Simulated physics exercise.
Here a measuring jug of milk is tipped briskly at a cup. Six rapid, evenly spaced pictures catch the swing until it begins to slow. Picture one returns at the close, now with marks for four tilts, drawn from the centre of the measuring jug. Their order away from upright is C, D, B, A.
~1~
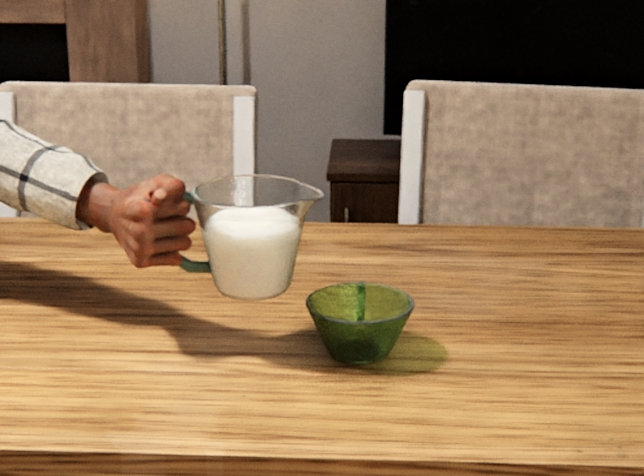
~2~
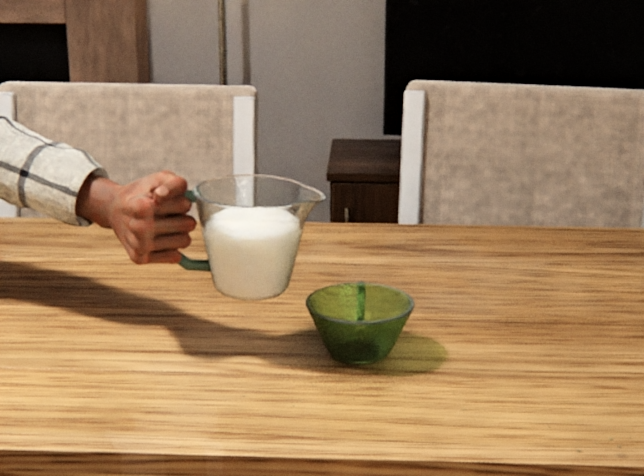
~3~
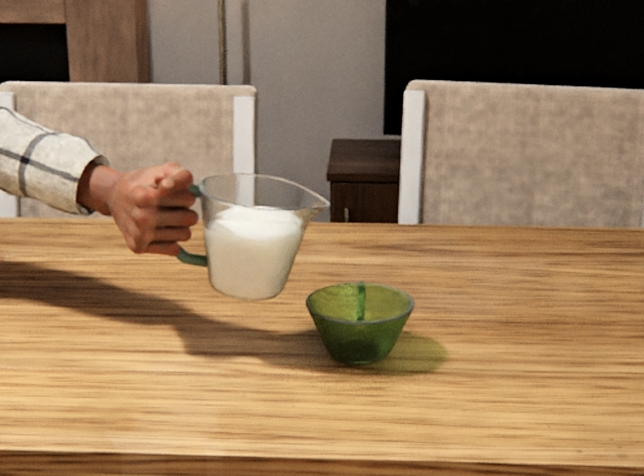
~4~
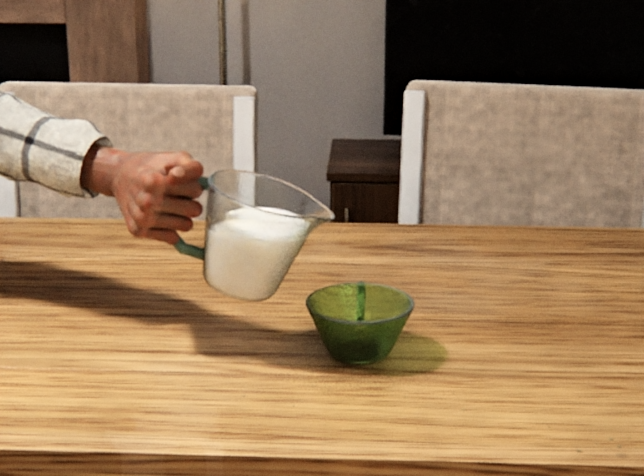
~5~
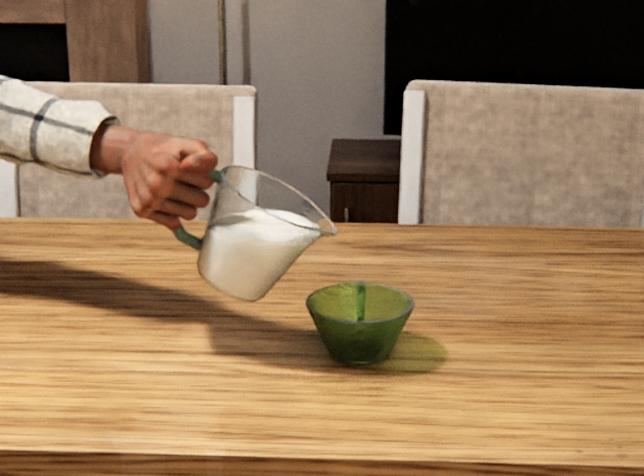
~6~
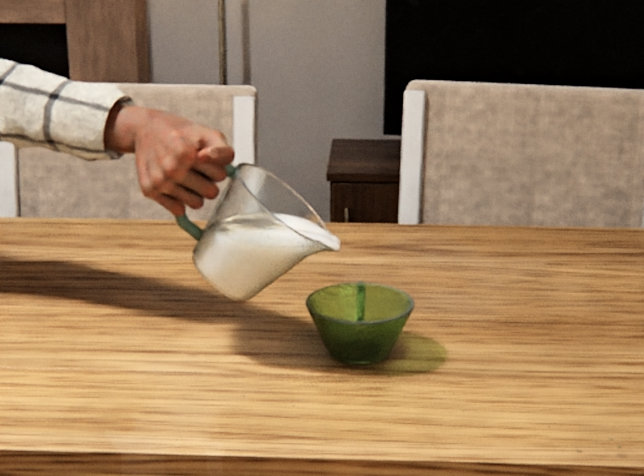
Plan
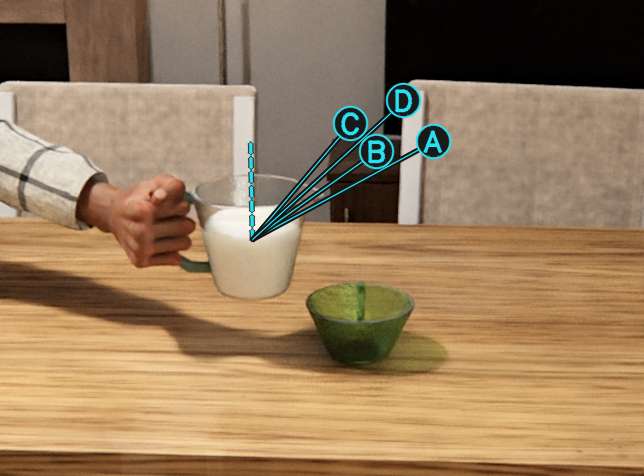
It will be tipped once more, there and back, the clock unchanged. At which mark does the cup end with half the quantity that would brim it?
Use mark B.
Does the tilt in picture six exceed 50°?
No.
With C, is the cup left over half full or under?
Under.
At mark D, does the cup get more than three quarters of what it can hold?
No, less.
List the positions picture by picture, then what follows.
Upright, lip at (322, 195); rim of the cup round (360, 301); nothing has left yet, in the first picture.
Tipped about 2°, lip at (324, 197); nothing has left yet, in the second picture.
Tipped about 8°, lip at (328, 204); nothing has left yet, in the third picture.
Tipped about 17°, lip at (333, 216); nothing has left yet, in the fourth picture.
Tipped about 28°, lip at (336, 232); nothing has left yet, in the fifth picture.
Tipped about 39°, lip at (336, 248); nothing has left yet, in the sixth picture.
In cyan, A at (418, 149); B at (362, 161); C at (339, 137); D at (391, 112).
If A is chosen, the cup ends with about 64 % of what it can hold; 7 % of the milk is spilt.
If B is chosen, the cup ends with about 47 % of what it can hold; 4 % of the milk is spilt.
If C is chosen, the cup ends with about 16 % of what it can hold.
If D is chosen, the cup ends with about 32 % of what it can hold.
